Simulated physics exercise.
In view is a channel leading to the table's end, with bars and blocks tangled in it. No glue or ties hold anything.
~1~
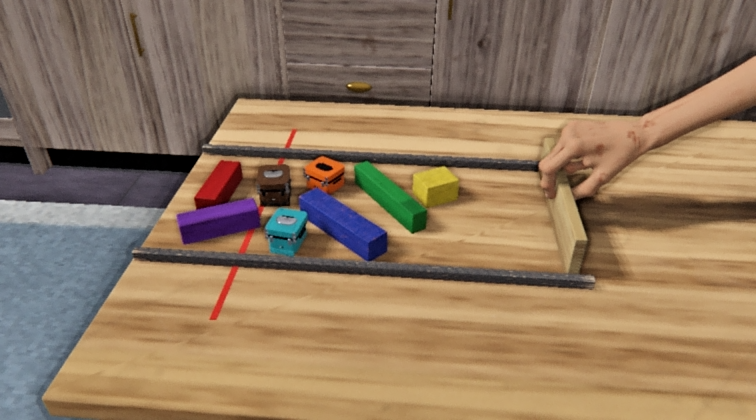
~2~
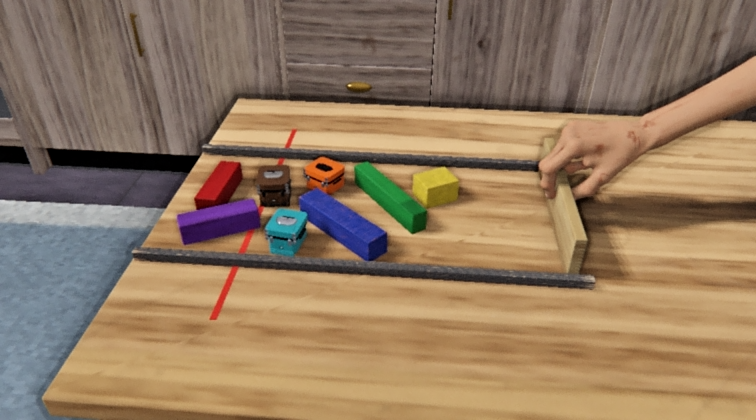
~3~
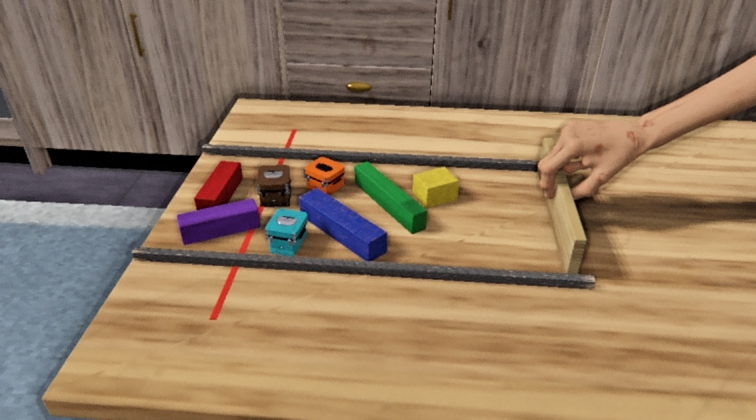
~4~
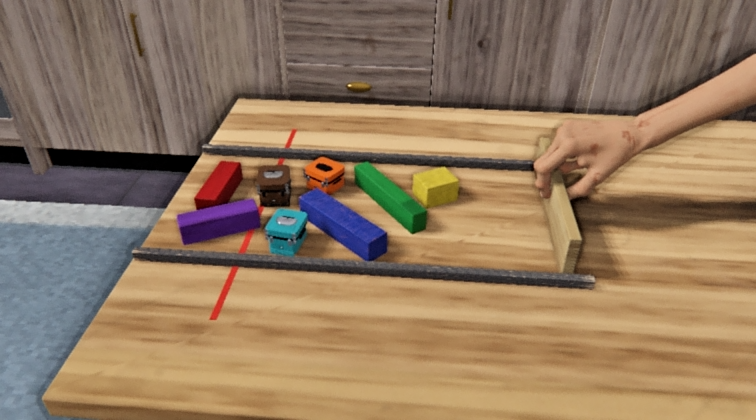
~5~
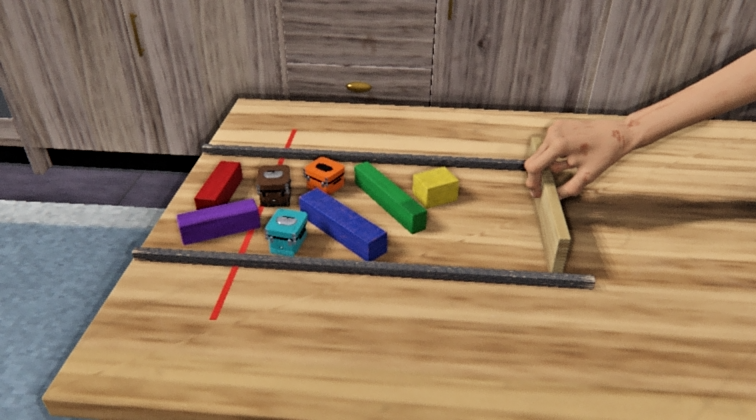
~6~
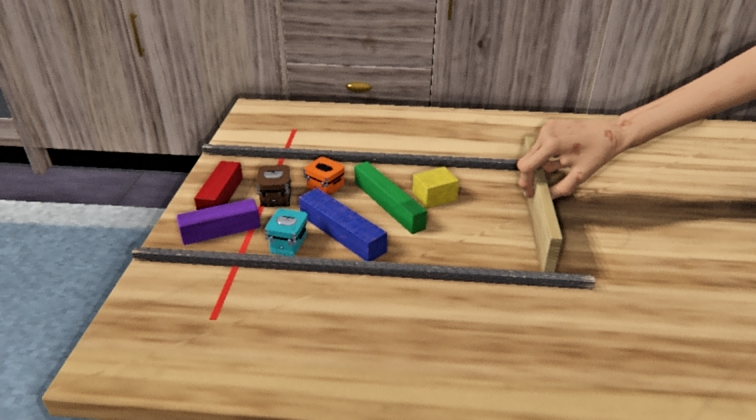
A hand slides a wooden board slightly left between two bars, while the colored blocks stay still.
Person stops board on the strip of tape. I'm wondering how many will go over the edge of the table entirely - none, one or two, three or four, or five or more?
It sends over the edge a lone piece or a pair.
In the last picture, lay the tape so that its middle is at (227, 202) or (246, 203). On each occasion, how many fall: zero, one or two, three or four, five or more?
First tape: Three to four; second: Either three or four.
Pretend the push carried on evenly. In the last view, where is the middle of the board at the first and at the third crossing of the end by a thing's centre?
The first one at (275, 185), the next at (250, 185).
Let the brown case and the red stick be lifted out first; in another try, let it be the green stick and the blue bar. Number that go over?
Falls come to 0 the first time and 0 the other time.
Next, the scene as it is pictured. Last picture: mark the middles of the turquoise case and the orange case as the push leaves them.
You'll see the turquoise case at (192, 232), with the orange case at (201, 181).
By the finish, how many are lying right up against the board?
That would be 3 of them.
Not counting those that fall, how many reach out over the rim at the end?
The total here is 2.
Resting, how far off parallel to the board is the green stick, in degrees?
I'd say it's about 30° out of line.
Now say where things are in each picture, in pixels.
In the first frame, red stick (220, 188); purple stick (219, 221); brown case (275, 185); board (559, 201); tape (263, 203).
In the second frame, purple stick (219, 221); blue bar (342, 224).
In the third frame, brown case (275, 186); green stick (389, 196).
In the fourth frame, red stick (220, 188); turquoise case (288, 232).
In the fifth frame, purple stick (219, 221); board (545, 200).
In the sixth frame, red stick (220, 188); purple stick (219, 221); brown case (275, 186); board (538, 200); tape (263, 203).
Soon after, none off yet; red stick at rest near (220, 188); purple stick at rest near (219, 221); brown case at rest near (275, 186).
At rest, the number that fall off is one or two; fallen, red stick.
